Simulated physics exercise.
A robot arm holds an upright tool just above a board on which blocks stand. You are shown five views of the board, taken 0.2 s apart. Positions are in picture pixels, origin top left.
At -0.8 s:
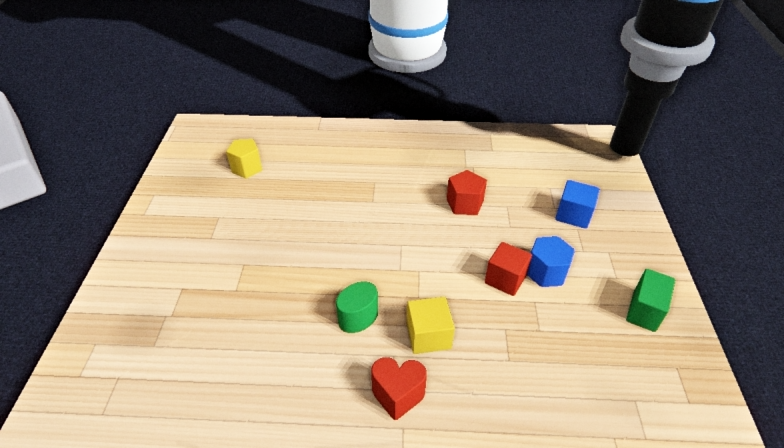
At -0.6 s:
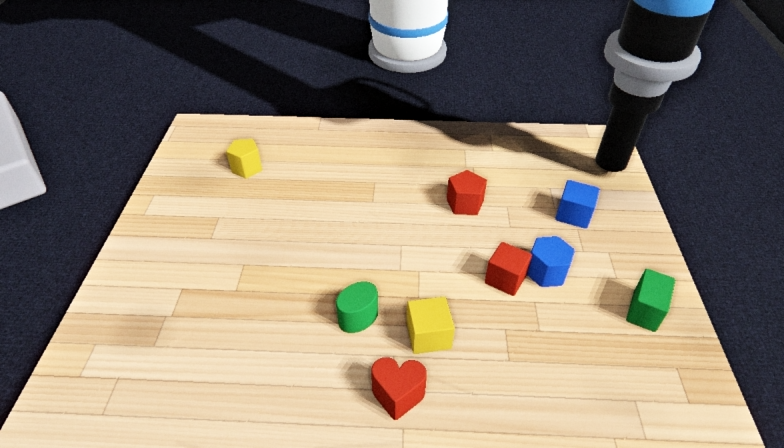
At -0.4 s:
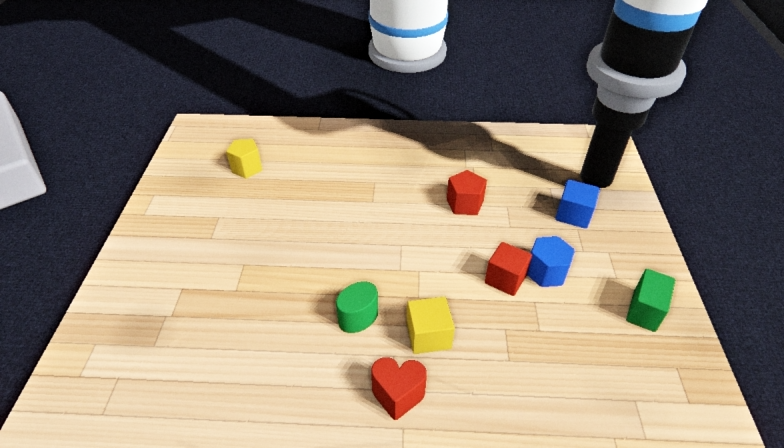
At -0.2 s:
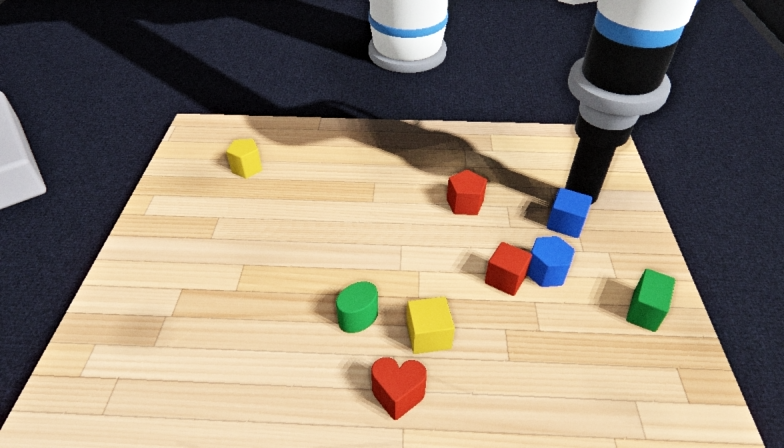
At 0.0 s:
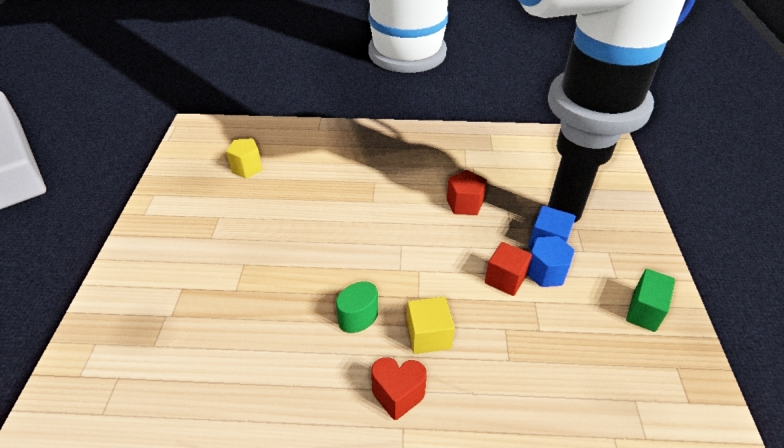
A robot arm's black tool moved down and left across the wooden board, reached the blue cube, and pushed it toward the blue hexagonal block, while the other colored blocks stayed still.
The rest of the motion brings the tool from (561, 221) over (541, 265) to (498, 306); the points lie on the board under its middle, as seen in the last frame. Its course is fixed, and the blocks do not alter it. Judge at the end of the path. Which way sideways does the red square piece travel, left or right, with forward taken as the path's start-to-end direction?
My answer: Right.
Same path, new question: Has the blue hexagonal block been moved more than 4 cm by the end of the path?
Going by the path, yes.
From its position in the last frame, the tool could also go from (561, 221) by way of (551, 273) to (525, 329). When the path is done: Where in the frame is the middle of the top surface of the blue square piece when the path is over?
The top centre is at (517, 340).
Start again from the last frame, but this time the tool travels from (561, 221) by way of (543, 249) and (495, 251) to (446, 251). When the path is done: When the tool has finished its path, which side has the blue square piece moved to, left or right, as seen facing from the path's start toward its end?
The answer is left: Facing from the path's start to its end, that's where the blue square piece shifts.
What follows on the original path. One third of the way, tool at (553, 242); red square piece at (504, 261), turned 25° clockwise; blue hexagonal block at (548, 285), turned 15° clockwise; blue square piece at (549, 255), turned 15° anticlockwise.
Two thirds of the way, tool at (532, 271); red square piece at (495, 264), turned 70° clockwise; blue hexagonal block at (541, 323); blue square piece at (534, 289), turned 25° anticlockwise.
At the end, tool at (500, 297); yellow square piece still; red square piece at (467, 271), turned 95° clockwise; blue hexagonal block at (542, 354), turned 20° anticlockwise; blue square piece at (516, 319), turned 50° anticlockwise.
